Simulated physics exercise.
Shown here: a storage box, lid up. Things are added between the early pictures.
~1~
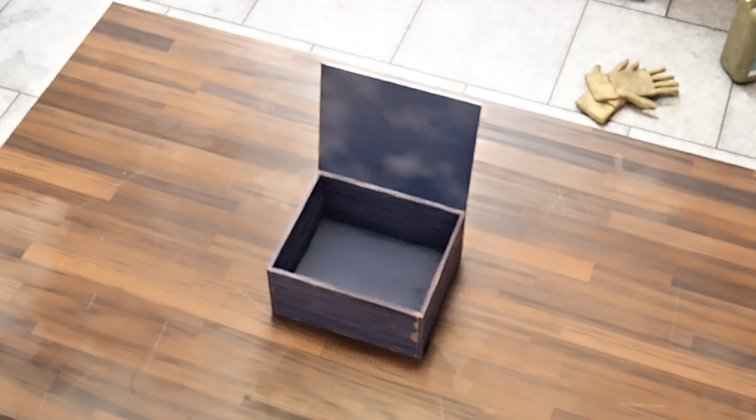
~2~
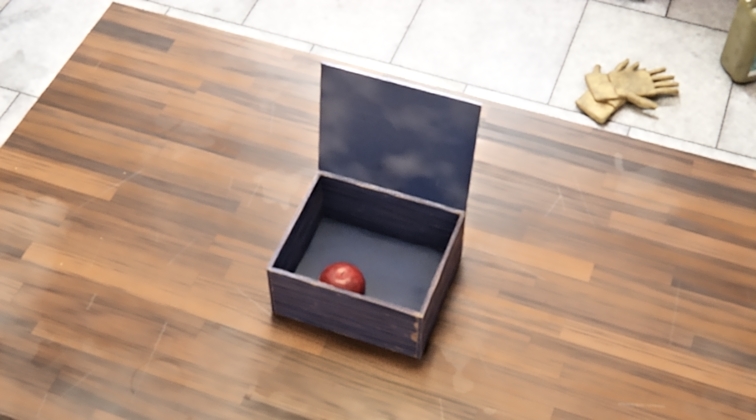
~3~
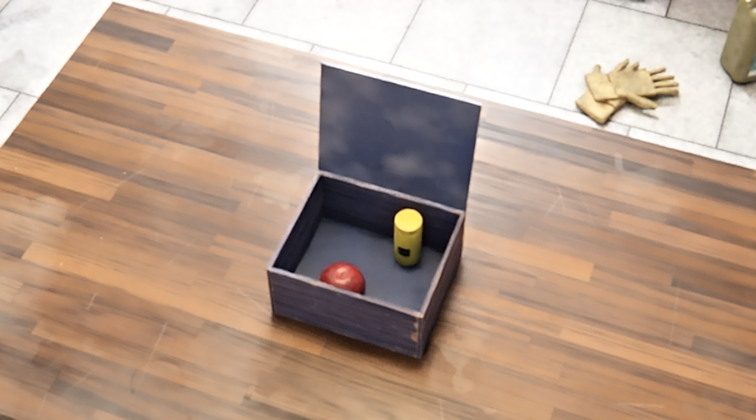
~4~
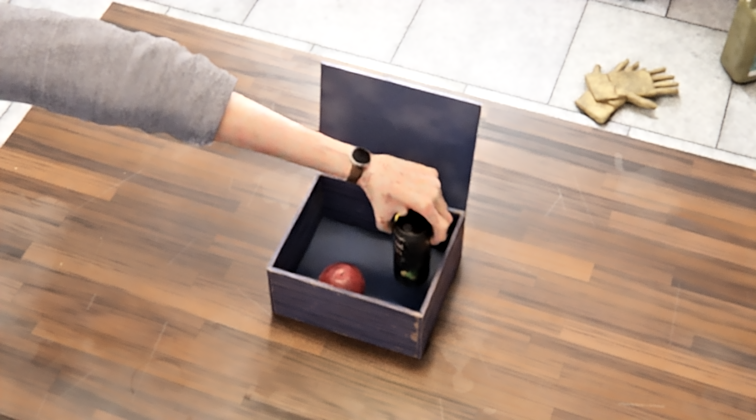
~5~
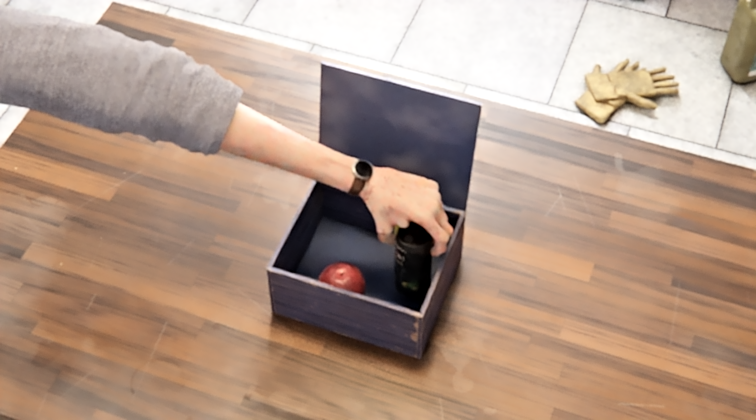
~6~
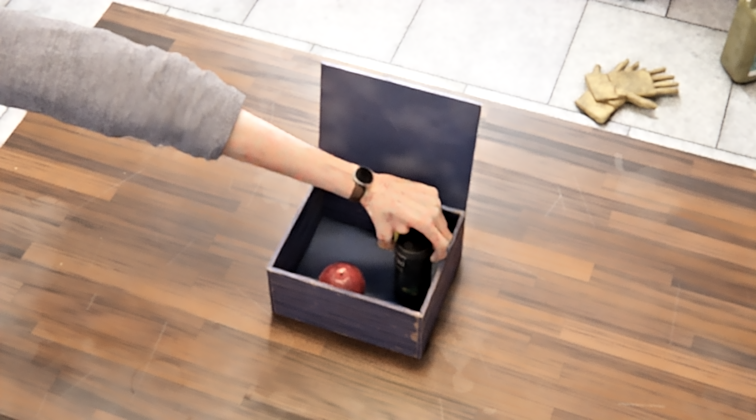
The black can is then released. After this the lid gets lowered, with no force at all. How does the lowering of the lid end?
The lid remains open.
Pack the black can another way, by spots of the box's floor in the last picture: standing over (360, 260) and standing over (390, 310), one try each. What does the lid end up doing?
With the first packing the lid is left gaping; with the second it is left gaping.
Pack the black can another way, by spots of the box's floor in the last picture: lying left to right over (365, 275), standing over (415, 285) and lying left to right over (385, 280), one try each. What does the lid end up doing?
Try 1: Lid shut; try 2: Lid not shut; try 3: Lid shut.
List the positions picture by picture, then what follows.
In the first picture, the last thing is not in view yet.
In the second picture, the last thing is not in view yet.
In the third picture, the last thing is not in view yet; yellow shaker (408, 238).
The fourth picture shows on its way; black can (412, 250).
The fifth picture shows on its way; black can (413, 261).
The sixth picture shows in place under the hand; black can (413, 267).
Then, 1.10 s after the last picture, lid starting down.
Then, 1.50 s after the last picture, lid 69° above the rim.
Then, 1.70 s after the last picture, lid 47° above the rim.
Then, 1.80 s after the last picture, lid 32° above the rim.
At rest, lid 22° above the rim; all 3 in place. Seen from the same camera at the end, black can near (413, 267).
